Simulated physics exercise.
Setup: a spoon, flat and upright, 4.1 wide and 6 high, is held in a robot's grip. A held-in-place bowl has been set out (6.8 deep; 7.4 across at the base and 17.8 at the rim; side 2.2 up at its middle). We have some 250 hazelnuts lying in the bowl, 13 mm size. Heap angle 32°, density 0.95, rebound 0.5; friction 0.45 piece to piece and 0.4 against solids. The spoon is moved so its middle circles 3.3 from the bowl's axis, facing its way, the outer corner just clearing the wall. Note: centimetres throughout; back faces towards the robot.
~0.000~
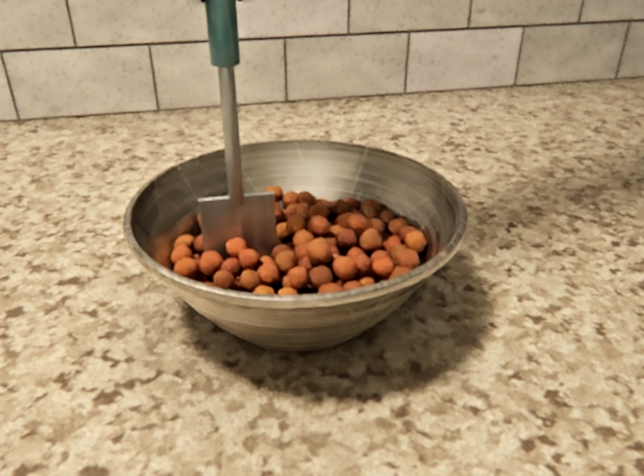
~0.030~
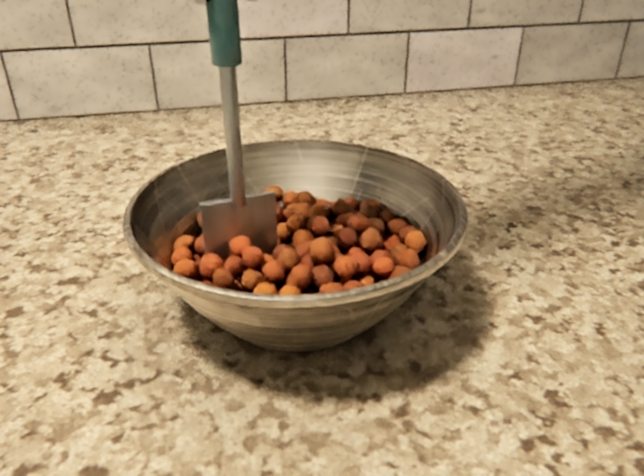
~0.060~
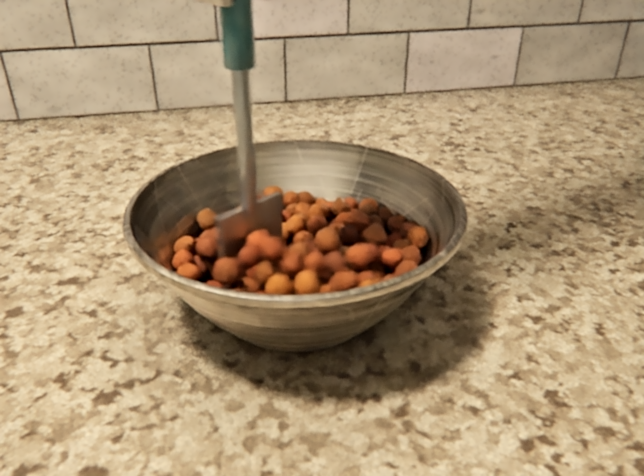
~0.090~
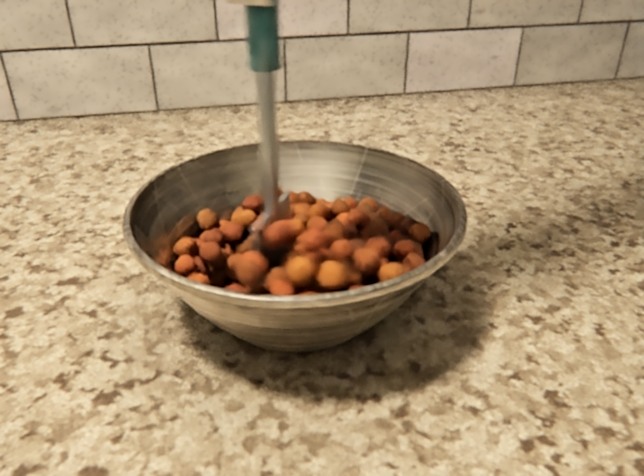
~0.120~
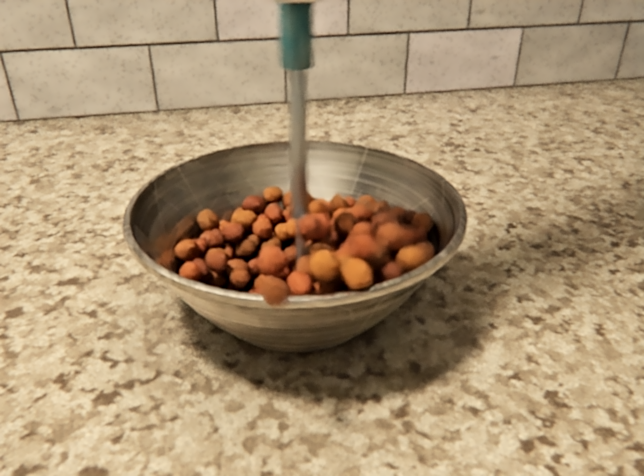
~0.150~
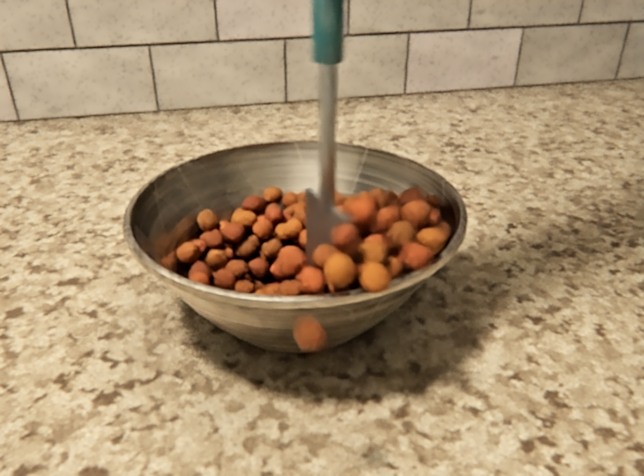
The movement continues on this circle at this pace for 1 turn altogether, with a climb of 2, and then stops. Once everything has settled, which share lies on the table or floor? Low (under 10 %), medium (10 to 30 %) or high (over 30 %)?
Medium - 10 to 30 %.
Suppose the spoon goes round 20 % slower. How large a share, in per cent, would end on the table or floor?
Roughly 5 per cent.
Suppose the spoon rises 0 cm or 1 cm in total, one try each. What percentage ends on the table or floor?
Trial one: Roughly 15 %; trial two: Roughly 20 %.
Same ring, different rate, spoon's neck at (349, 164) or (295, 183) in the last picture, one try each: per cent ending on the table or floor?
Some 25 and 10 %.
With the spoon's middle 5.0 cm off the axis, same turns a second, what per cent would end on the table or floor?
Near 10 percent.
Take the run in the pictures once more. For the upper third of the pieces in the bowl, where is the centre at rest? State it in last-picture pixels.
Close to (254, 244).
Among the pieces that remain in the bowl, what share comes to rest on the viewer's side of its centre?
Close to 50 in a hundred.
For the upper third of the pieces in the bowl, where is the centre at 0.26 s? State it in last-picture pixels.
Around pixel (351, 178).
By 0.26 s, 202° round, highest piece 9 above the table; 238 in the bowl, 4 on the table or floor, 12 in flight or on the tool.
By 0.38 s, 296° round, highest piece 10 above the table; 220 in the bowl, 21 on the table or floor, 13 in flight or on the tool.
By 0.63 s, 0° round, highest piece 6 above the table; 213 in the bowl, 40 on the table or floor, 1 in flight or on the tool.
By 1.33 s, 0° round, highest piece 6 above the table; 213 in the bowl, 41 on the table or floor.
Final count, 213 in the bowl, 41 on the table or floor. That is 16 % on the table or floor.
